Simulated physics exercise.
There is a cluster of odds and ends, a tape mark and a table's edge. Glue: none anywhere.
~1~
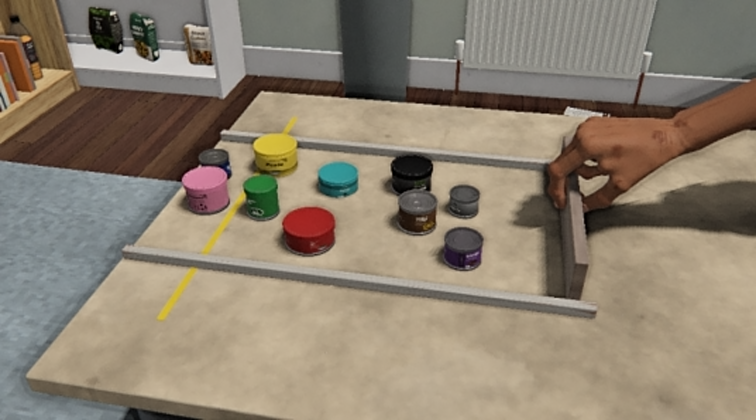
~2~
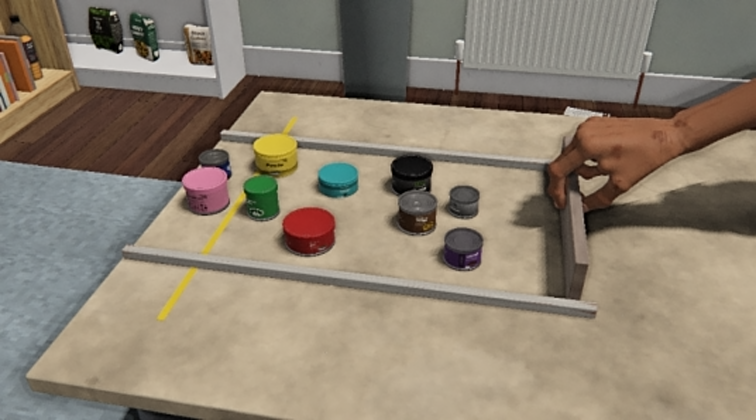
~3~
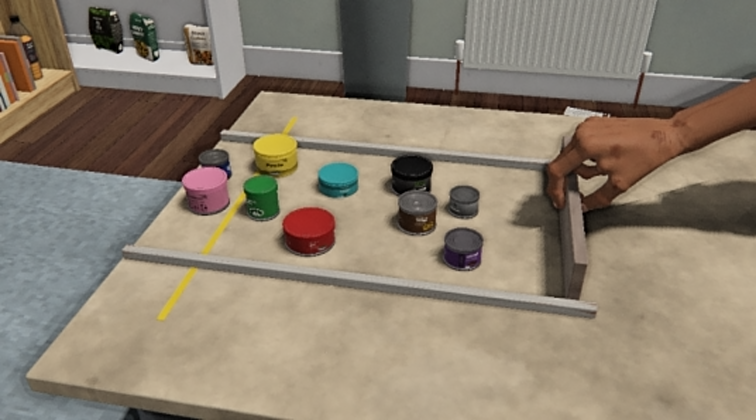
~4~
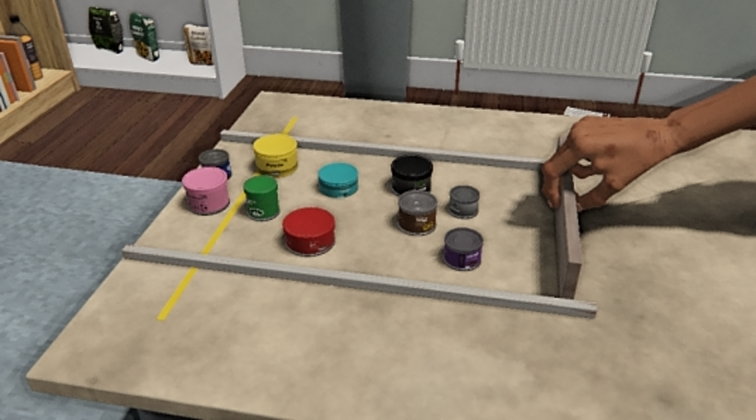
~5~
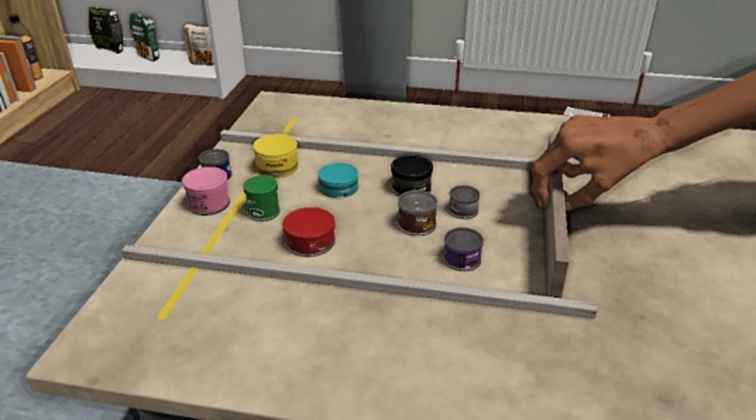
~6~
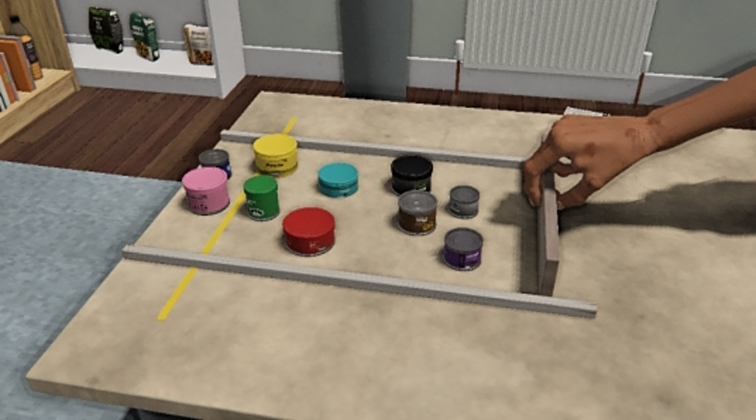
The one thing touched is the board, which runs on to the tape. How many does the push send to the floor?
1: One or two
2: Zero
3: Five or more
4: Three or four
Option 1: One or two.
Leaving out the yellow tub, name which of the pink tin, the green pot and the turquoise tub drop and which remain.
Pink tin: Over the edge. Green pot: Still there. Turquoise tub: Still there.
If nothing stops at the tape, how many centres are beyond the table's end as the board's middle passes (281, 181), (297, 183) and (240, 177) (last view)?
0, 0 and 2.
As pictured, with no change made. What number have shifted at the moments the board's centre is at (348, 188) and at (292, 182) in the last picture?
Moved so far: 6, then 9.
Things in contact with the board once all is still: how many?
At rest, 4 are in contact.
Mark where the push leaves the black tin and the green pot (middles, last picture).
The black tin ends at (242, 156) and the green pot at (180, 195).
Early on, none off yet; blue pot at rest near (216, 166); pink tin at rest near (207, 191); yellow tub at rest near (276, 156).
Finally, the number that fall off is one or two; lost, pink tin and blue pot.
